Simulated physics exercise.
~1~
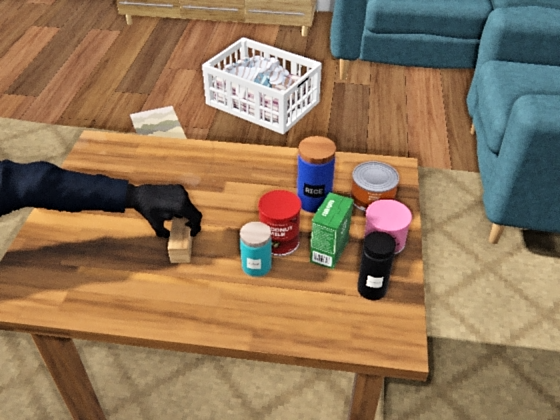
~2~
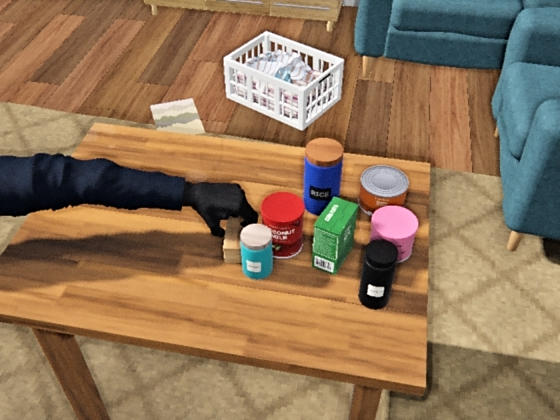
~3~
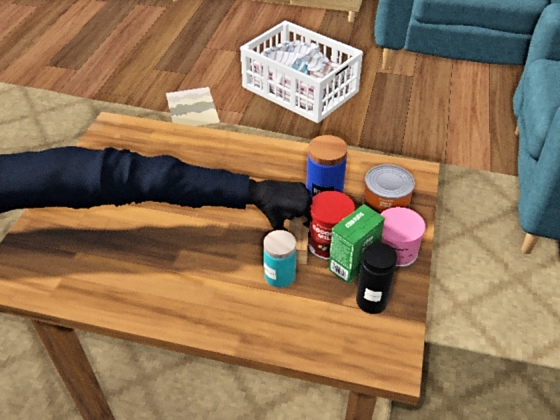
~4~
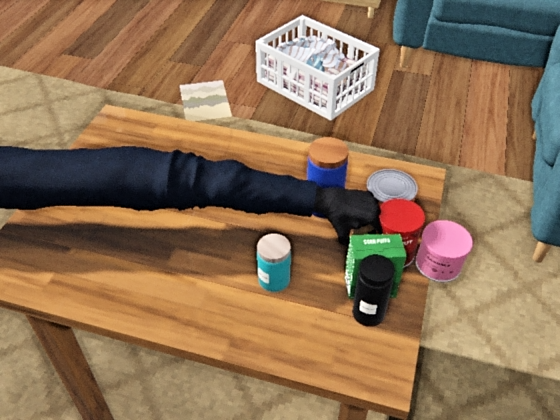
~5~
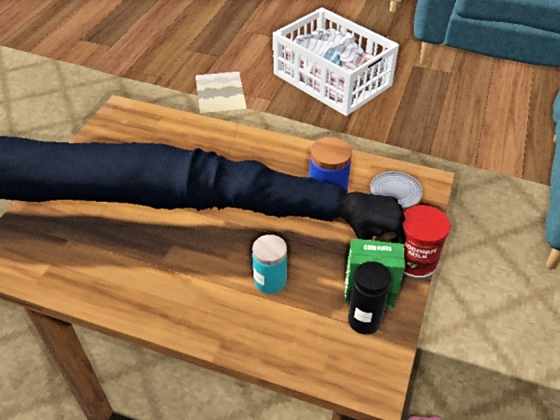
A black-gloved hand in a dark sleeve pushes a small wooden block rightward across a wooden table, toward a cluster of tins, tubs and jars at its right end. It reaches the group and shoves the red tin to the right, nudging the turquoise jar and green packet along. Pressing on, it leaves the turquoise jar behind while the red tin drives the pink tub to the table's edge. The pink tub then drops off. The hand stops with the red tin upright near the edge, and the green packet, black jar, blue jar, orange tub and turquoise jar still on the table.
